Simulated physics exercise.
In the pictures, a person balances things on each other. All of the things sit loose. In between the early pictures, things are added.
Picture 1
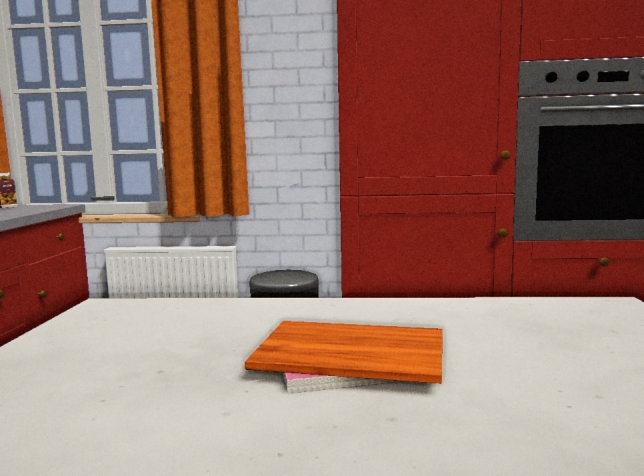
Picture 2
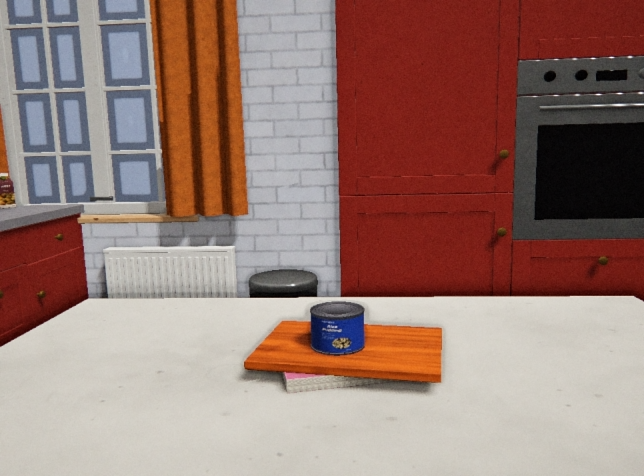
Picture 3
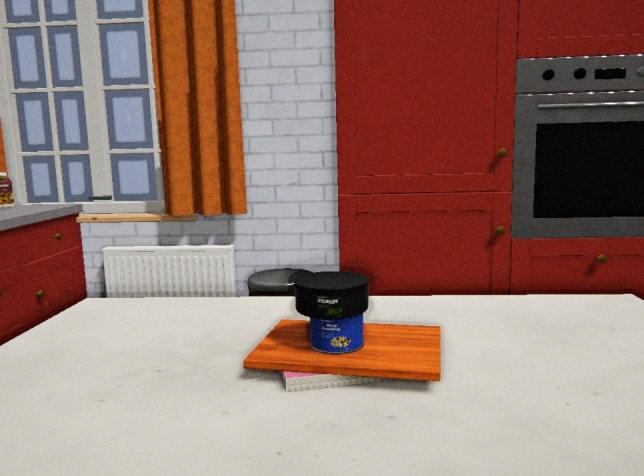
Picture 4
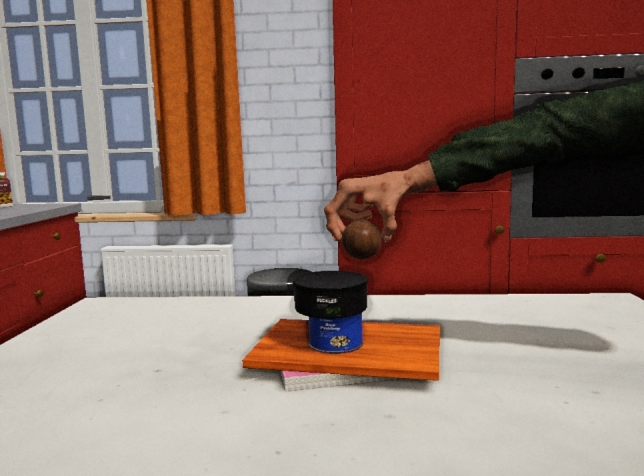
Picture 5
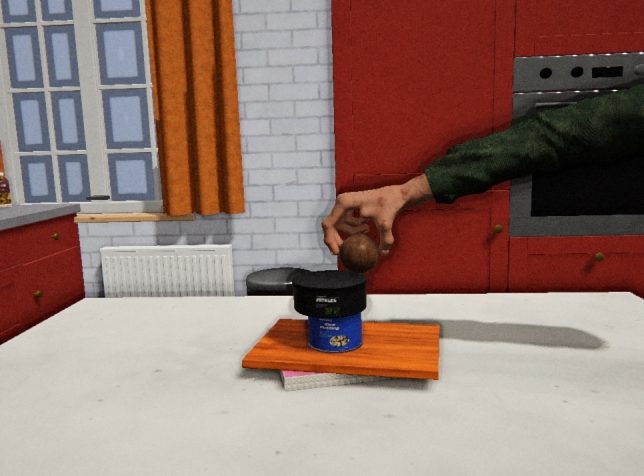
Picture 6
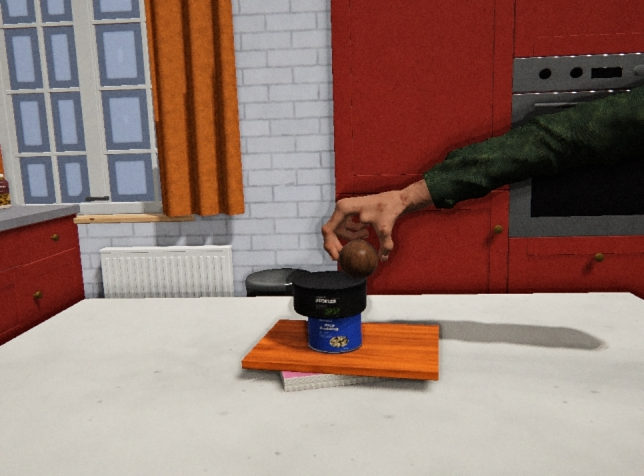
A hand lowering a brown onion onto a black-topped blue tub on an orange board, after the tub and top appear.
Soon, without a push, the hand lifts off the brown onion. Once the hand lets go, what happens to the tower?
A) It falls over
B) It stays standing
(B) It stays standing.
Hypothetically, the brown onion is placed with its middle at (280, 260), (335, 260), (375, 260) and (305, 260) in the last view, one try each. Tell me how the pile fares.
In the first case the pile topples, in the second it remains standing, in the third it topples and in the fourth it remains standing.
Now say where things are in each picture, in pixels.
In the first frame, the last thing is not in view yet.
In the second frame, the last thing is not in view yet; orange board (350, 347).
In the third frame, the last thing is not in view yet; blue tub (337, 326).
In the fourth frame, coming down; brown onion (362, 239); orange board (348, 345).
In the fifth frame, coming down; brown onion (359, 253); blue tub (335, 325).
In the sixth frame, in place under the hand; brown onion (358, 259); orange board (348, 346).
Then, 0.10 s after the last picture, nothing has stirred.
Then, 0.30 s after the last picture, brown onion resting near (359, 260).
At rest, all 5 in place. Seen from the same camera at the end, brown onion near (359, 260). The pile holds.
